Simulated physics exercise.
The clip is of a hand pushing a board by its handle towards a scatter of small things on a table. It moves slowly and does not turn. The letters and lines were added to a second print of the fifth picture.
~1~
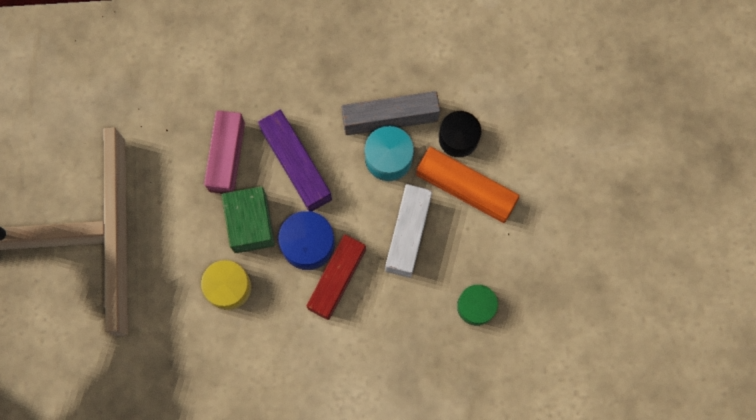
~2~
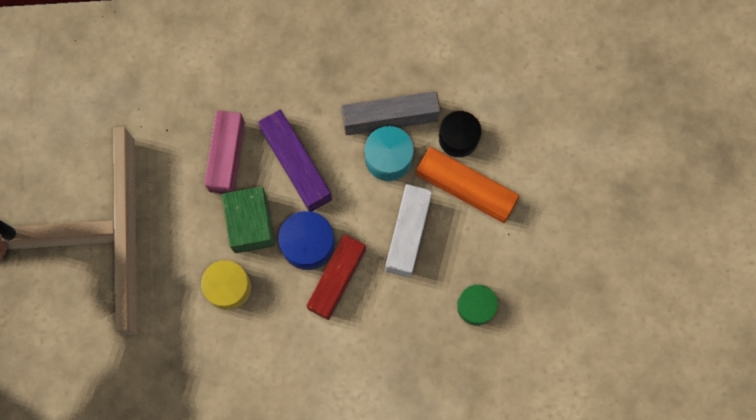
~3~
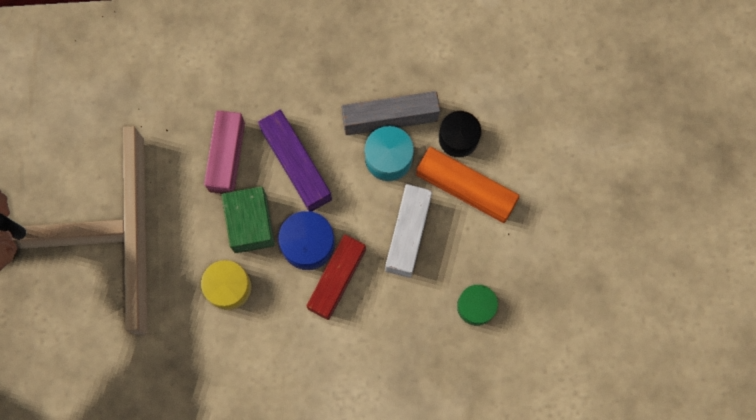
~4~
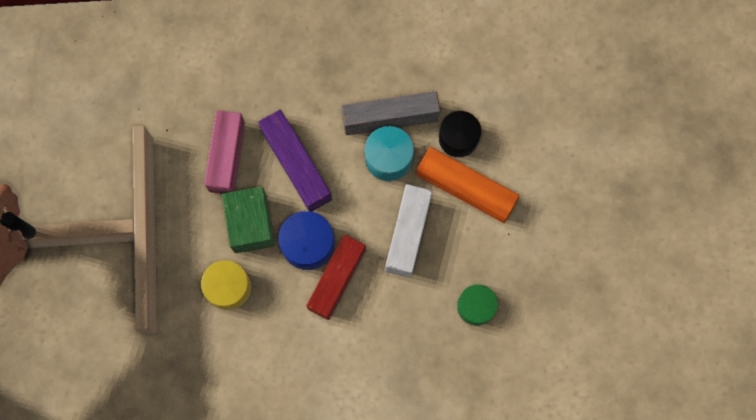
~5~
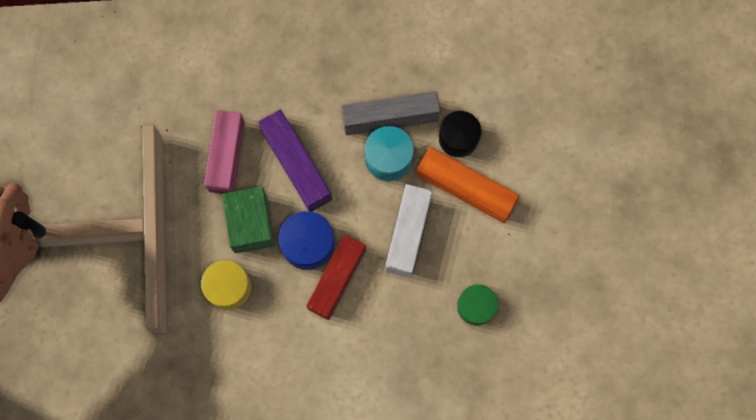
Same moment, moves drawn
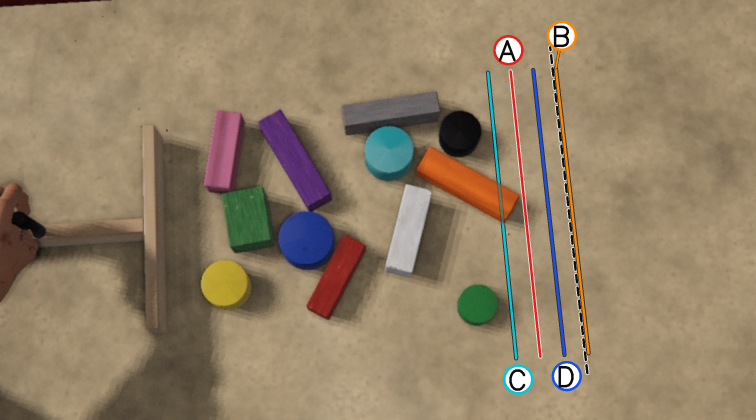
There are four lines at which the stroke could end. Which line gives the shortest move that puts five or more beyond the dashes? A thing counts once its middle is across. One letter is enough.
At least to C.
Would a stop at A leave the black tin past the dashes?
By then, yes.
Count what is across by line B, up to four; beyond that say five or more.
It has five or more across.
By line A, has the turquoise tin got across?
Yes.
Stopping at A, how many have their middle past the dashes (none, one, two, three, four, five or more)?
Five or more.
On the marked copy, A at (525, 209); B at (572, 206); C at (502, 211); D at (548, 208); the dashed line at (568, 204).
Taking C. A third of the way, board (277, 216); orange stick (467, 185); green tin (477, 305); none across.
Two thirds of the way, board (403, 208); orange stick (540, 193); black tin (525, 118); none across.
When it is over, board (501, 201); orange stick (630, 183); black tin (604, 95); six across.
As for the rest, A gets seven across, but is farther than needed; B gets eleven across, but is farther than needed; D gets ten across, but is farther than needed.
